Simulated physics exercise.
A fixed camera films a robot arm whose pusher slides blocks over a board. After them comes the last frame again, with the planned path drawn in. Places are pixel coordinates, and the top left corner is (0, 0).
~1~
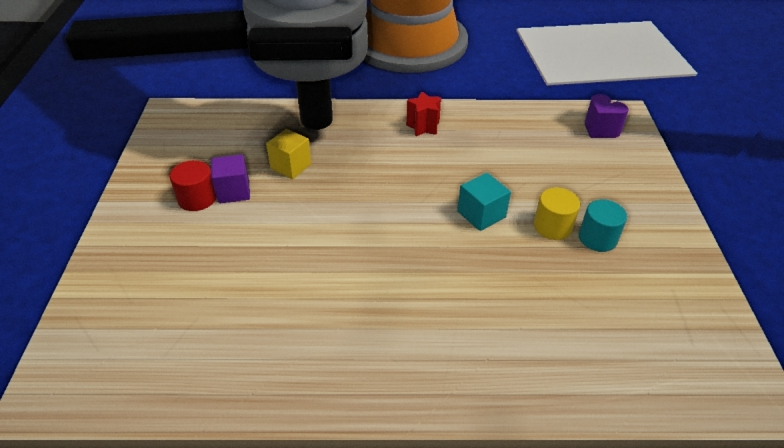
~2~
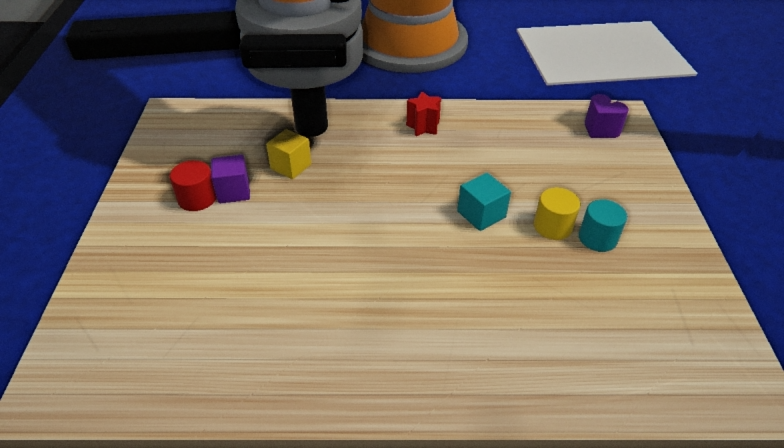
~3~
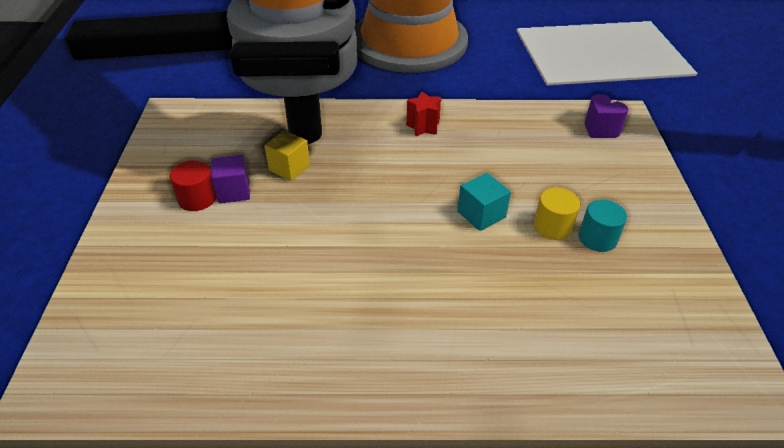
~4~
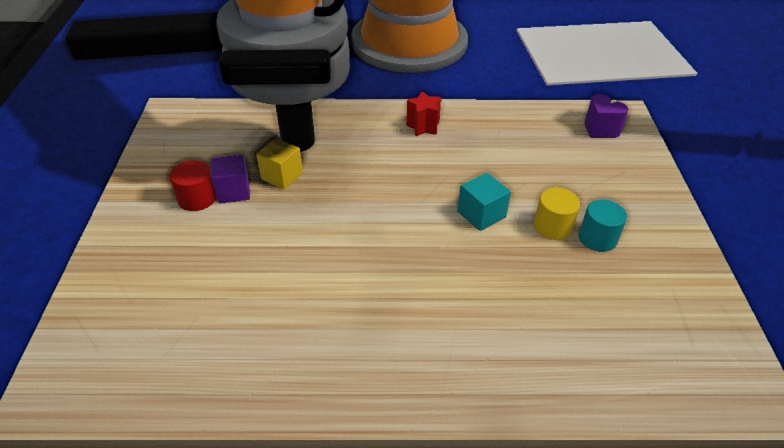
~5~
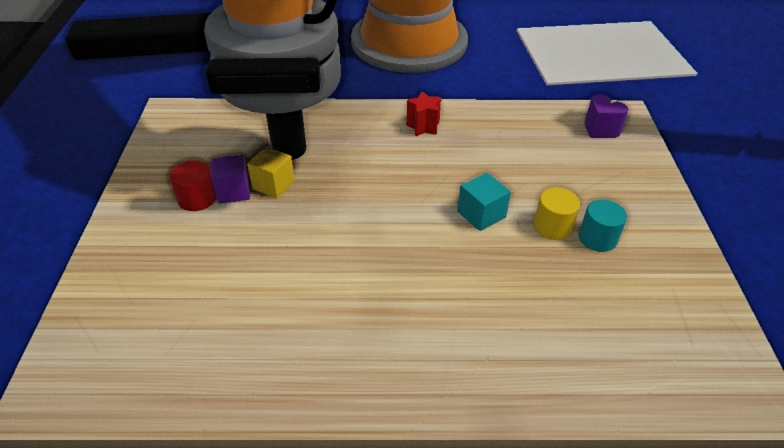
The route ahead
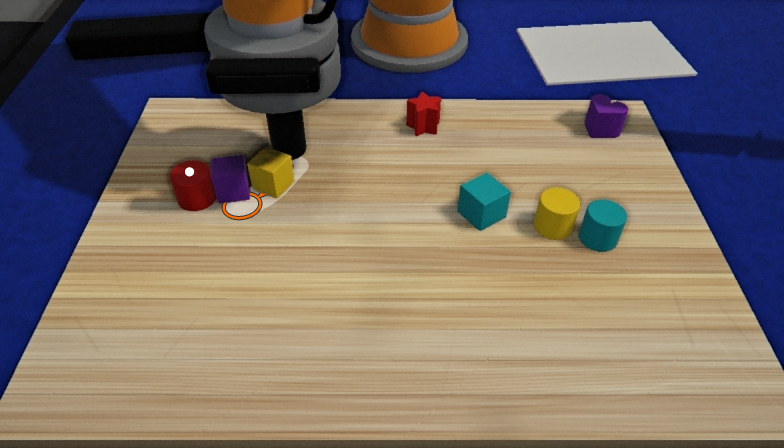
A black robotic pusher moves down and slightly left across a wooden board, reaching the yellow cube and nudging it a short way toward the purple cube and red cylinder, while the other coloured blocks stay still.
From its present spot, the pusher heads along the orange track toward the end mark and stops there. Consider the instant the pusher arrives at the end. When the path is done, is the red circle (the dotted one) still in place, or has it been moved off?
Once the path is done, it is somewhere new.
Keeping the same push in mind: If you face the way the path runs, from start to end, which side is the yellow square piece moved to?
It goes left.
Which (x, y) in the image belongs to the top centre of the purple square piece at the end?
The middle of its upper face should be somewhere near (202, 176).
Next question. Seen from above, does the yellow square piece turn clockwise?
No.
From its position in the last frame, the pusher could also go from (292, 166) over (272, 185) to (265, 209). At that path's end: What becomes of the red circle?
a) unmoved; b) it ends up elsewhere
(a)
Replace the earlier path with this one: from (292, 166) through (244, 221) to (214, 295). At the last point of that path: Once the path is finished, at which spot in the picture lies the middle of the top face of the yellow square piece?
Most likely (185, 301).
Drawn move, from (292, 166) via (279, 180) and (263, 194), ending at (242, 205); the dot is on the red circle.
On the path given first. Halfway along, pusher (268, 173); purple square piece (226, 168), turned 20° clockwise; yellow square piece (252, 184), turned 15° anticlockwise.
At the end, pusher (239, 190); red circle (166, 173); purple square piece (202, 176), turned 25° clockwise; yellow square piece (234, 204), turned 50° anticlockwise.
